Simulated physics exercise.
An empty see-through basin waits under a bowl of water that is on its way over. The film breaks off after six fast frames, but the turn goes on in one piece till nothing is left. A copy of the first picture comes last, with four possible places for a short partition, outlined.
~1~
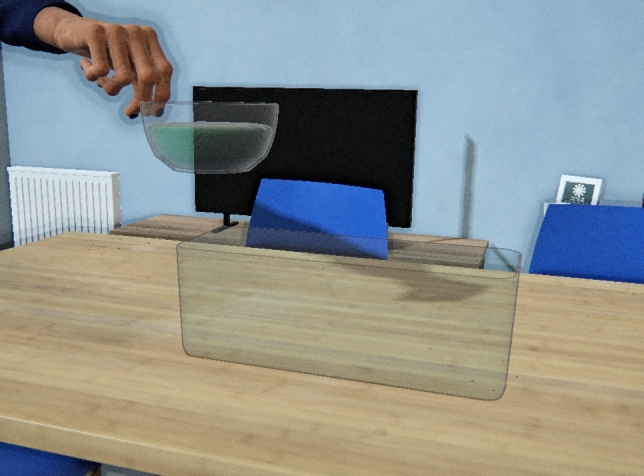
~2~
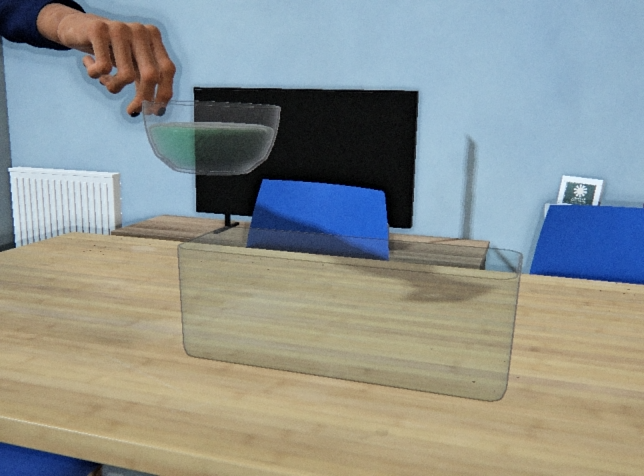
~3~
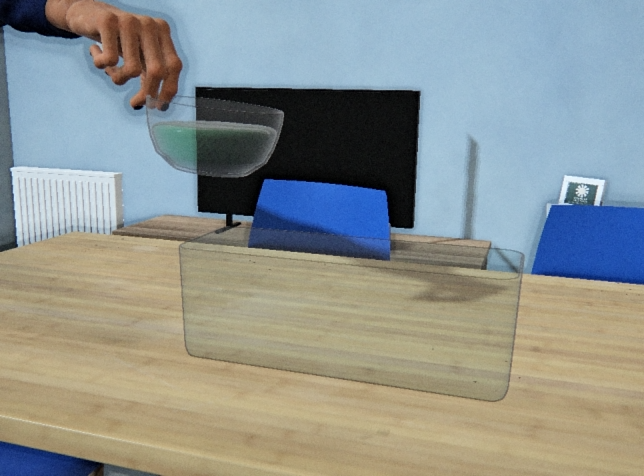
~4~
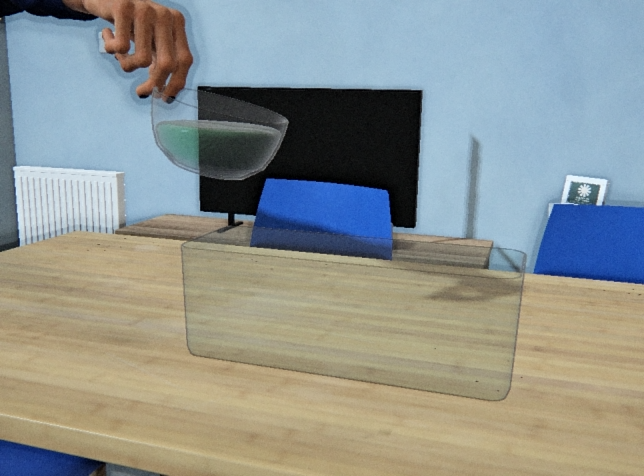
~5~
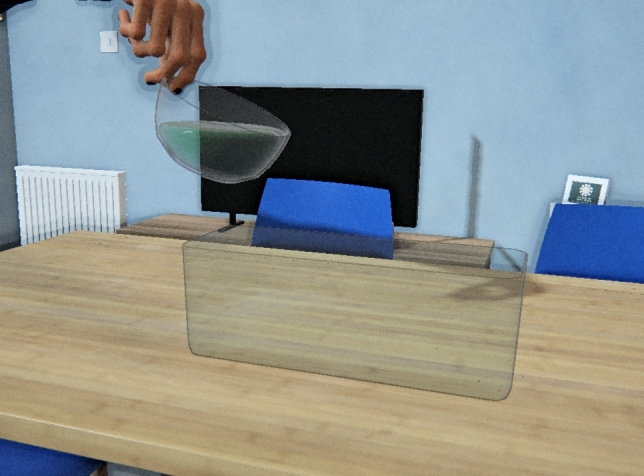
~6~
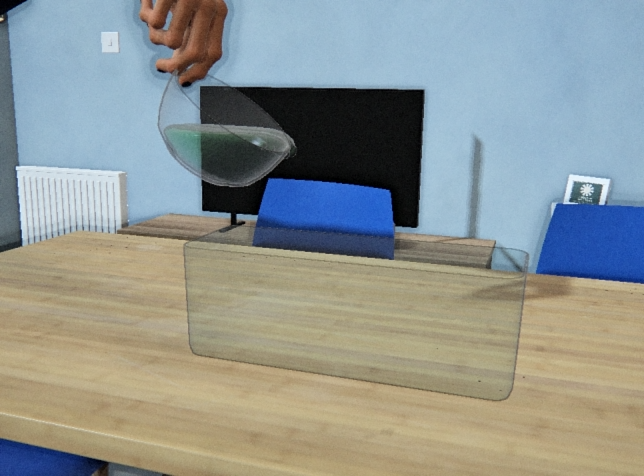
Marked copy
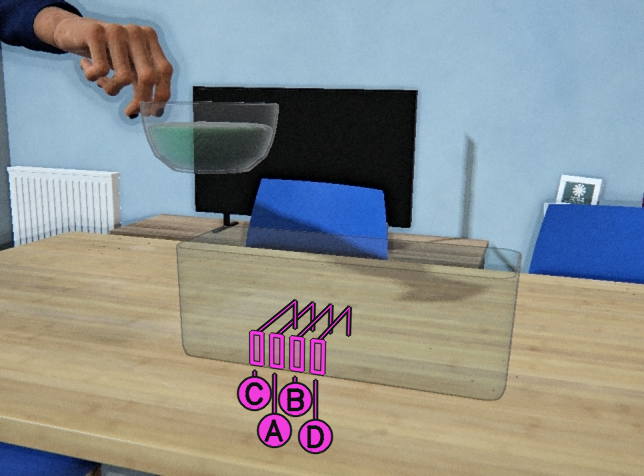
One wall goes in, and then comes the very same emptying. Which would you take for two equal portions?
Take B.
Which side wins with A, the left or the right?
The right side.
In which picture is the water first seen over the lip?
In picture 6.
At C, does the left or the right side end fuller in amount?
The right one.
In magenta, A at (274, 374); B at (294, 377); C at (254, 371); D at (315, 380).
With A, about 26 % ends left of the wall and 74 % right of it.
With B, about 51 % ends left of the wall and 49 % right of it.
With C, about 9 % ends left of the wall and 90 % right of it.
With D, about 81 % ends left of the wall and 18 % right of it.
